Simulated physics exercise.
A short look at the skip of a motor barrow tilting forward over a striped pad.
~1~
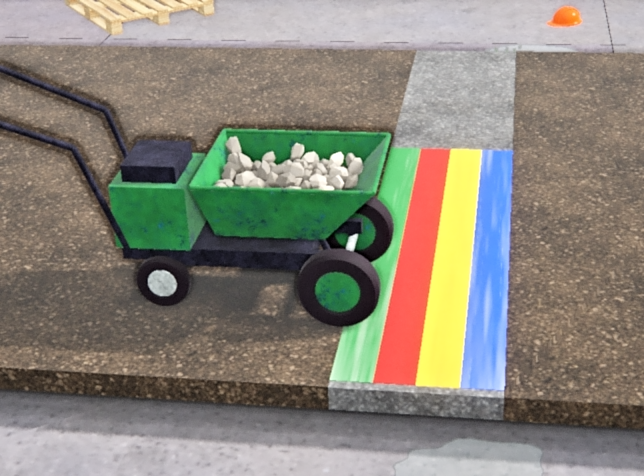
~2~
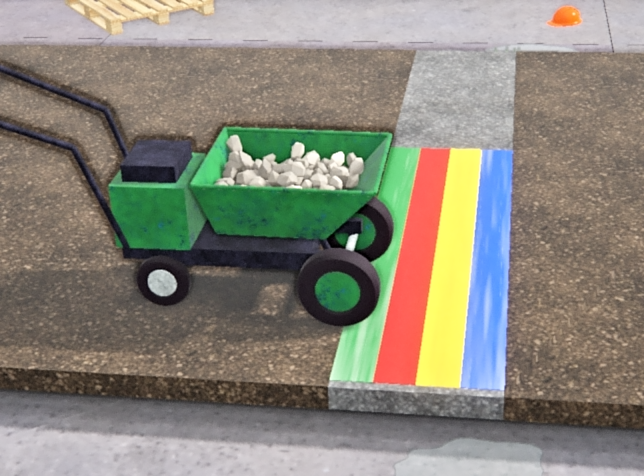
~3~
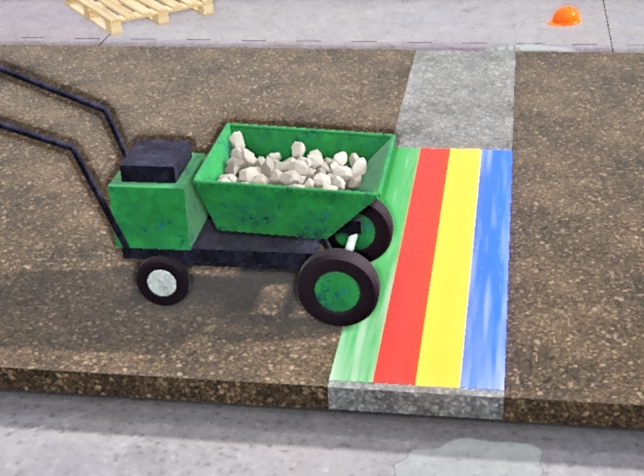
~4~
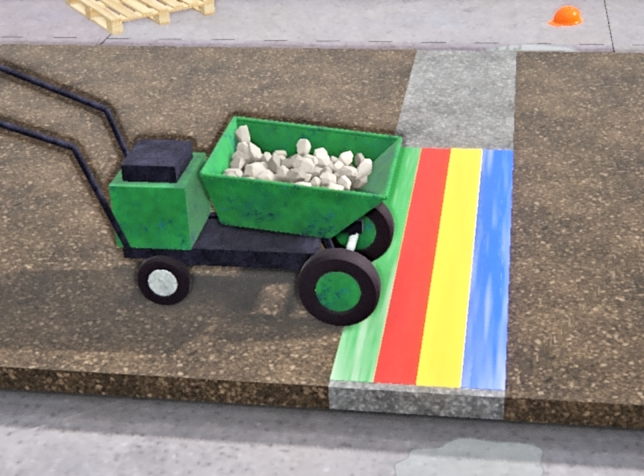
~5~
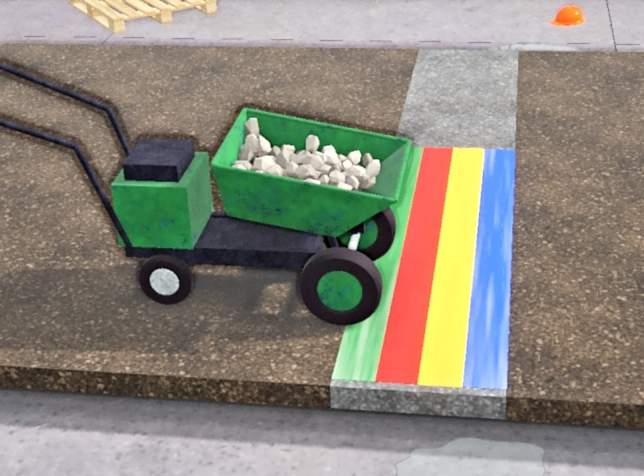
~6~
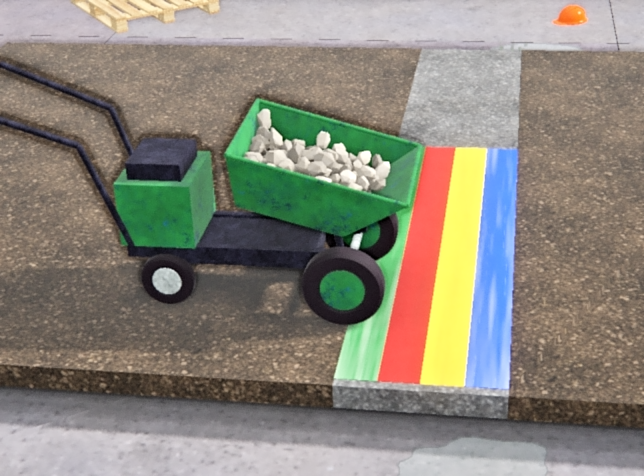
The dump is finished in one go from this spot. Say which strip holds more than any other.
The heap favours the blue strip.
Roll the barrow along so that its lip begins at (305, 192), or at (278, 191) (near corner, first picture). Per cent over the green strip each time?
Roughly 0 per cent, and 10 per cent.
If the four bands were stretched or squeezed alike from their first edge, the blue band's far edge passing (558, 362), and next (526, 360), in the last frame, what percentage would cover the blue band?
Near 30 % and 40 %.
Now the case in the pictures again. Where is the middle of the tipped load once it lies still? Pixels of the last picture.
At about (518, 290).
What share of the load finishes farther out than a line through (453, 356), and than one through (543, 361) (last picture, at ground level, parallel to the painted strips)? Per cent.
About 80 and 20 per cent.
Soon after the last picture, skip tipped steeply; all in the skip.
A little later, skip tipped right over; about two thirds in the skip; a small part over the yellow strip; about a third over the blue strip; a small part off the paint.
Later still, skip tipped right over; about a quarter in the skip; a small part over the yellow strip; about a third over the blue strip; about a third off the paint.
At rest, skip tipped right over; about a quarter in the skip; none over the green strip; none over the red strip; a small part over the yellow strip; about a third over the blue strip; about a third off the paint.
